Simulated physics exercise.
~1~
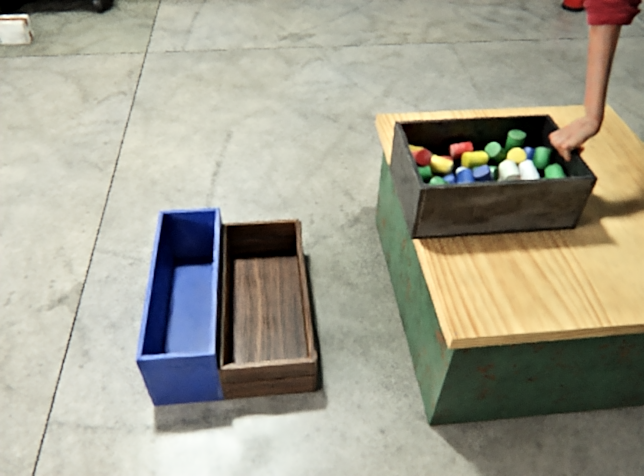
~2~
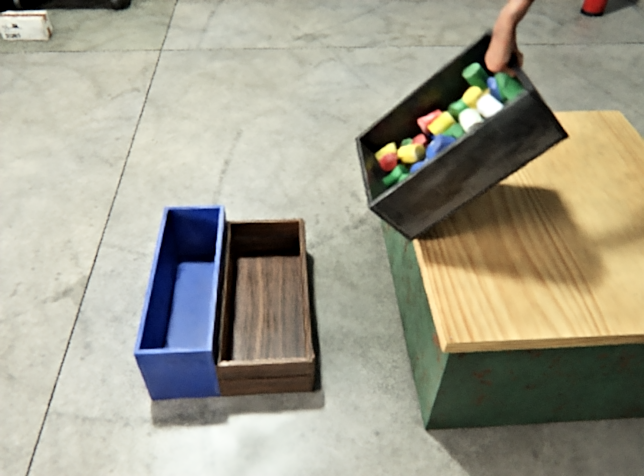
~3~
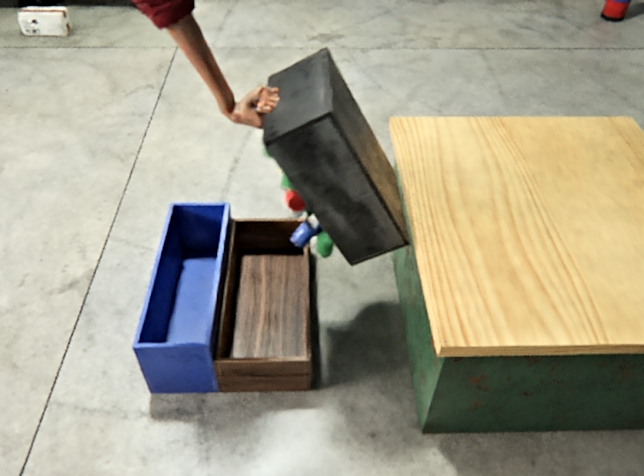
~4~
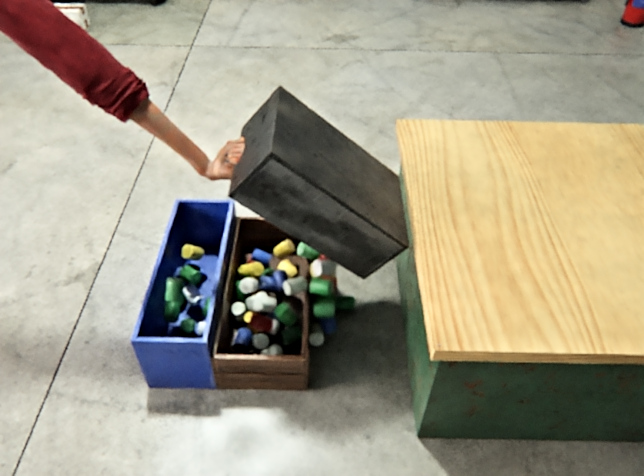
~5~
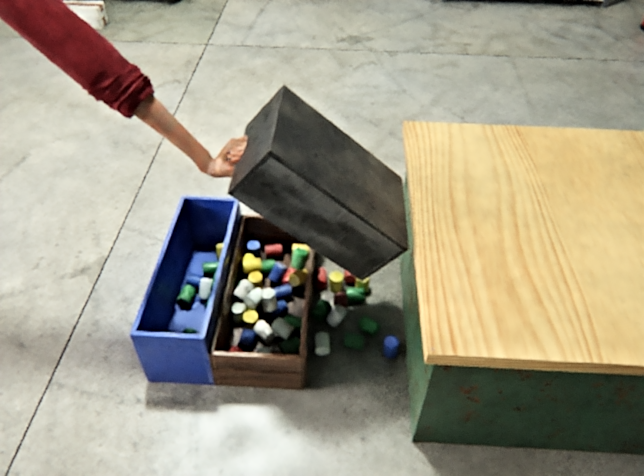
A hand tipped a black crate off the edge of a wooden-topped bench, swinging it over to the left until small colourful pieces tumbled out, most landing in the brown wooden box, some in the blue bin beyond, and others on the floor.
